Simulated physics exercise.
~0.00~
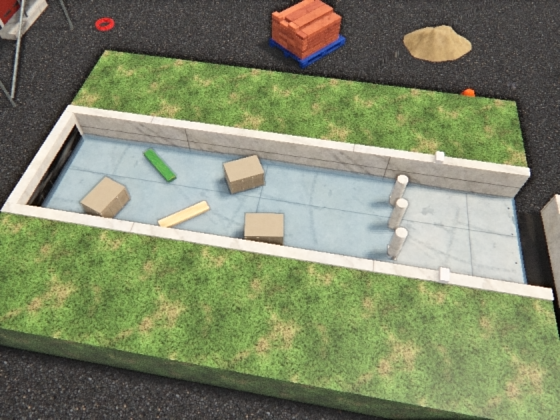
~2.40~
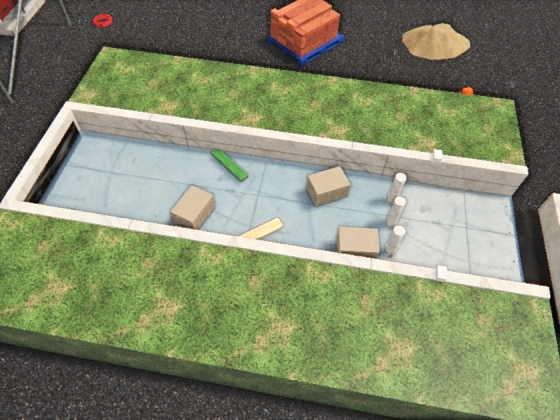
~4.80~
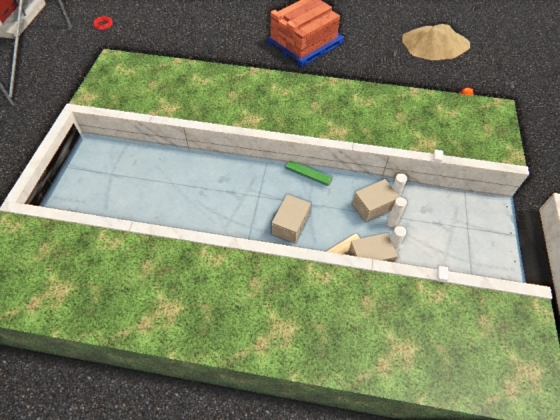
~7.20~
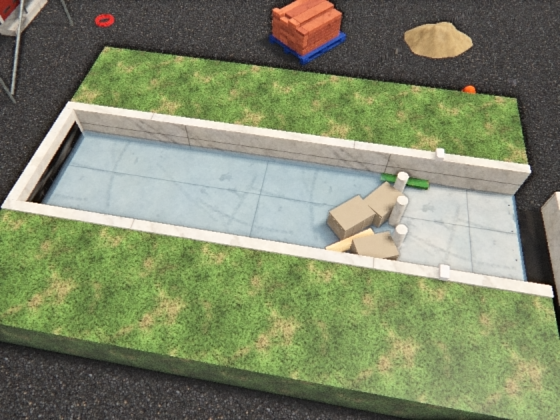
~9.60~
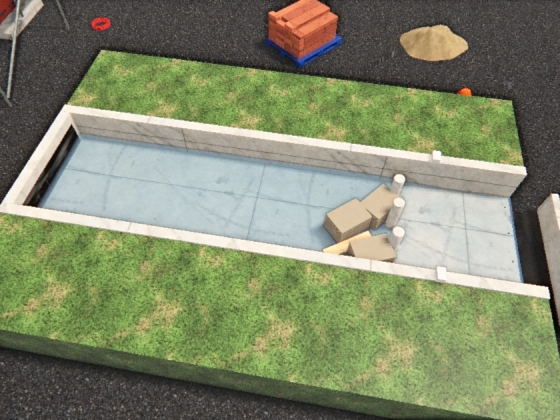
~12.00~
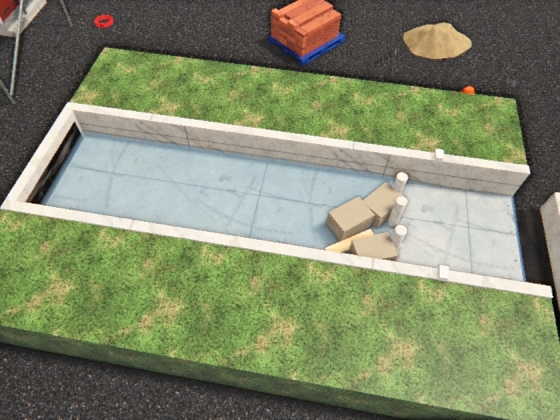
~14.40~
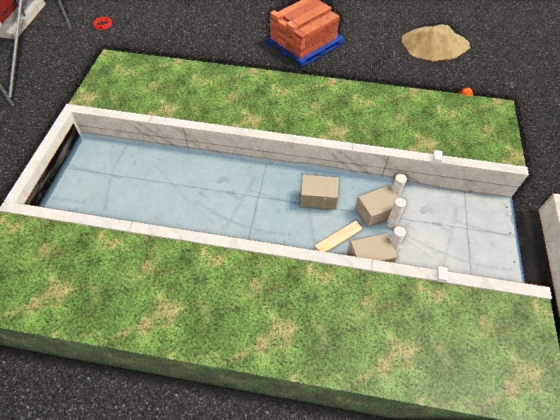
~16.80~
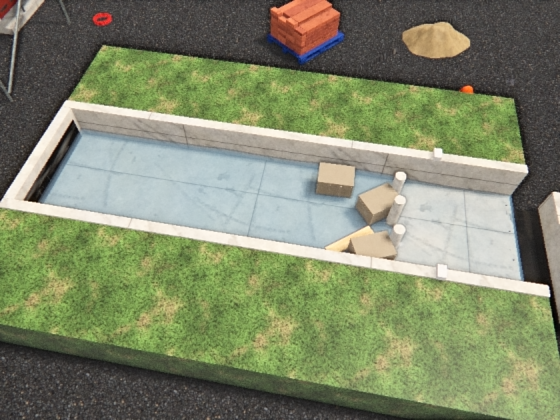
The footage shows three crates, a green board and a pale board drifting right along a walled water channel toward white posts, where the green board slips past and disappears while the rest bunch up, then one crate shifts back and the remaining four stay behind the posts.
